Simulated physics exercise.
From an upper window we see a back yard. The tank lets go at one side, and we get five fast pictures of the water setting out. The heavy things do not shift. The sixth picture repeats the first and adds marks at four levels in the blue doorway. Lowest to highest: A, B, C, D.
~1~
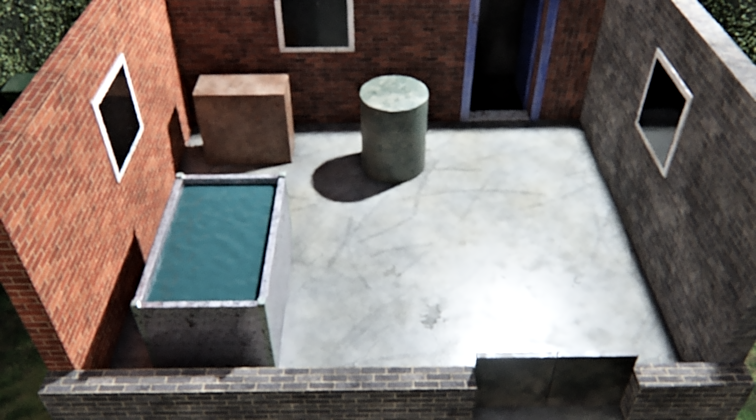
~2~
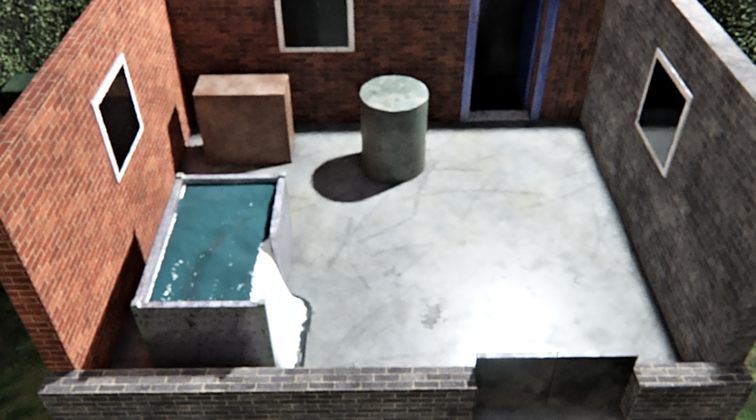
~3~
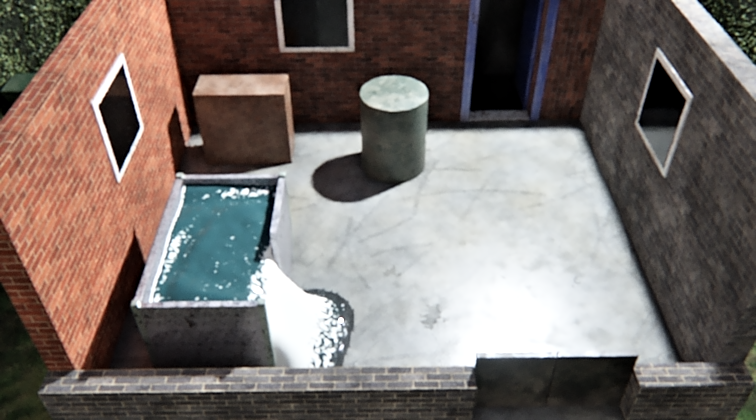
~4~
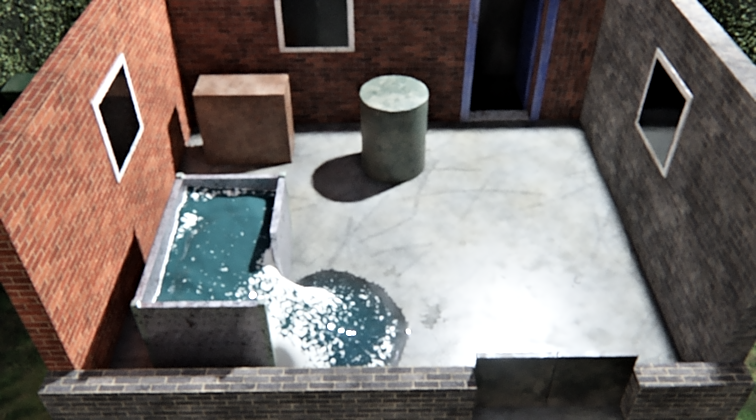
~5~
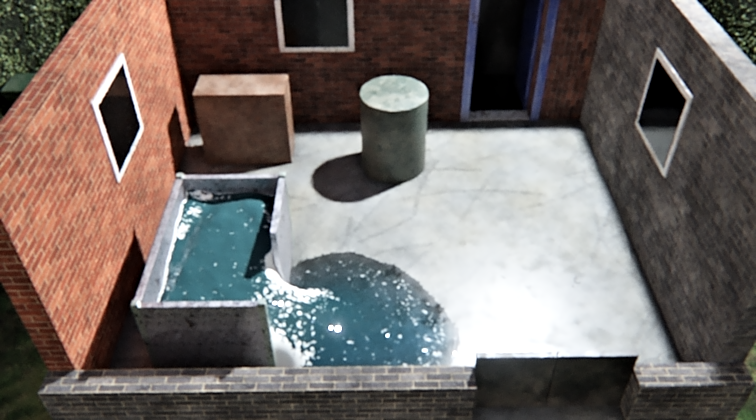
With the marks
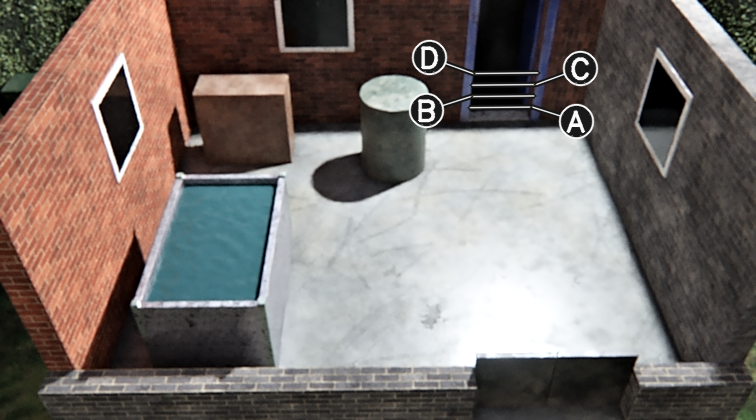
Water poured out of the right side of a raised tank in a walled brick yard, foaming white at first, then spread across the pale ground in a widening, rounded blue-green pool.
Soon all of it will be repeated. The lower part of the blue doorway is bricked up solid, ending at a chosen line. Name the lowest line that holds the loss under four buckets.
Choose A.
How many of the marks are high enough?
All of the four.
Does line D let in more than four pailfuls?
No.
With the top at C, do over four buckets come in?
No.
In white, A at (501, 107); B at (502, 96); C at (504, 84); D at (505, 73); from the bottom up A, B, C, D.
Choosing A, a splash gets over, under a bucket.
Choosing B, nothing gets over.
Choosing C, nothing gets over.
Choosing D, nothing gets over.
